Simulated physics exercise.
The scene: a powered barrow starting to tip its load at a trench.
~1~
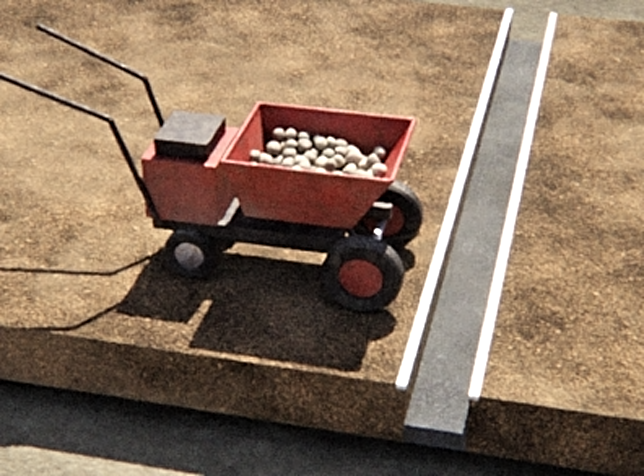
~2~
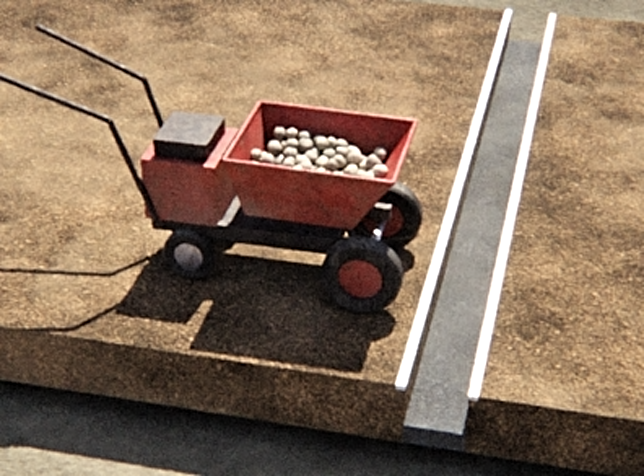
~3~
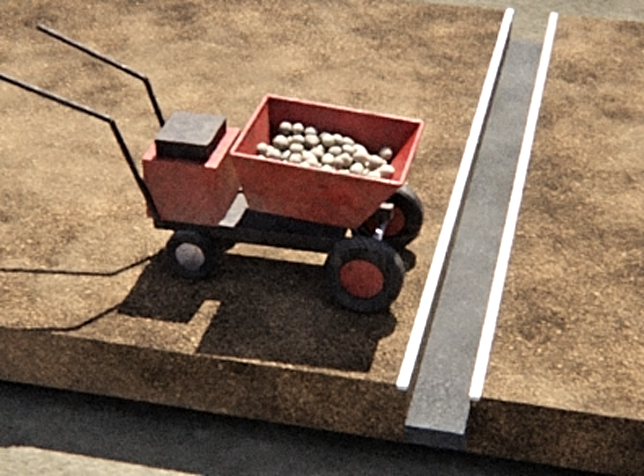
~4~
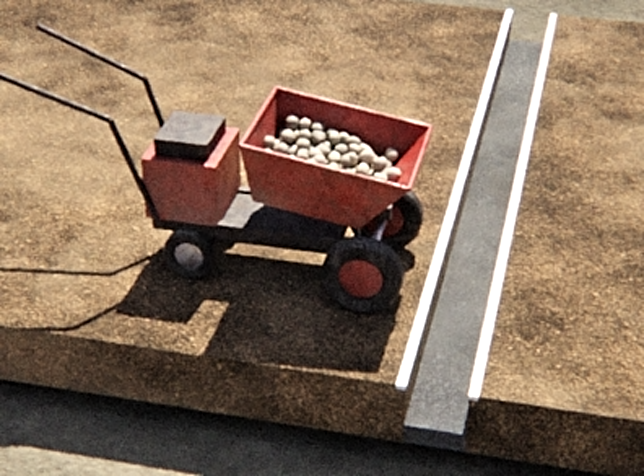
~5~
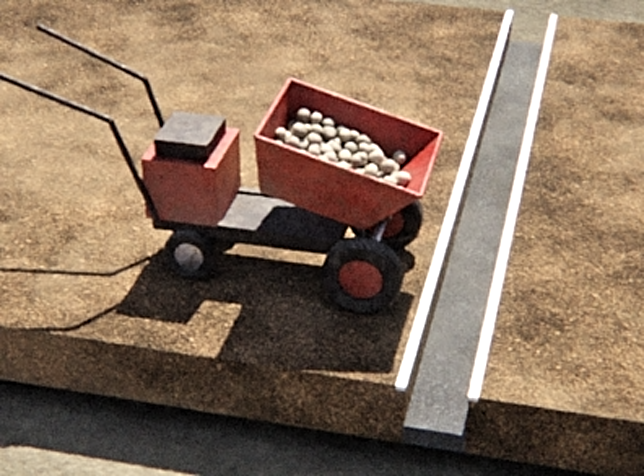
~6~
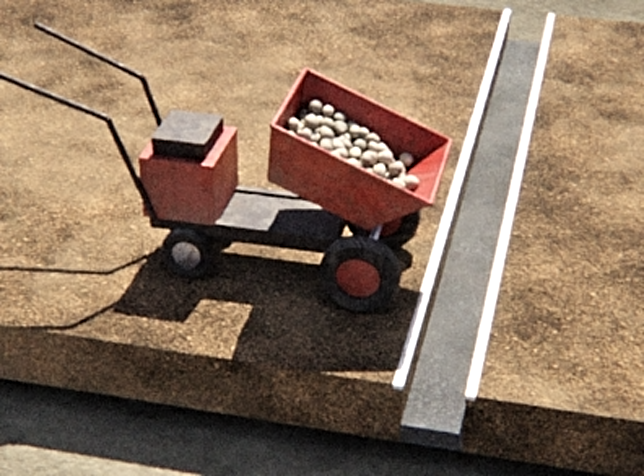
A red powered barrow tilts its skip of pale pebbles rightward beside a narrow trench.
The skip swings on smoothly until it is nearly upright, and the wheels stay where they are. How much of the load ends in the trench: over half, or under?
It catches only the smaller part.
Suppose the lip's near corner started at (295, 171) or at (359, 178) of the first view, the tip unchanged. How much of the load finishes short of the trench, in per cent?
First some 30, then 0 per cent.
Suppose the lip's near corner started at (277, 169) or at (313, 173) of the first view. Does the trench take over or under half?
At the first place below a half, at the second above a half.
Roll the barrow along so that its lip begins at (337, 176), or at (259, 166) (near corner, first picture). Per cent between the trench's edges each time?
In turn 90 and 20 in a hundred.
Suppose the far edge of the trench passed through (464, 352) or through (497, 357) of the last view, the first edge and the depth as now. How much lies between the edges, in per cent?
About 0 and 50 per cent.
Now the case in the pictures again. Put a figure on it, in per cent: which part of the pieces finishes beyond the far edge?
It comes to 70 per cent or so.
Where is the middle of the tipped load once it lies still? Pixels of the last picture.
At about (528, 290).
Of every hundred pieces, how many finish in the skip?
It comes to 20 per cent or so.
Soon after the last picture, skip tipped steeply; all in the skip.
A little later, skip tipped right over; most in the skip; a small part beyond it; a stray few falling.
Later still, skip tipped right over; about a quarter in the skip; a stray few in or heaped over the trench; about two thirds beyond it.
At rest, skip tipped right over; about a quarter in the skip; a small part in or heaped over the trench; about two thirds beyond it.
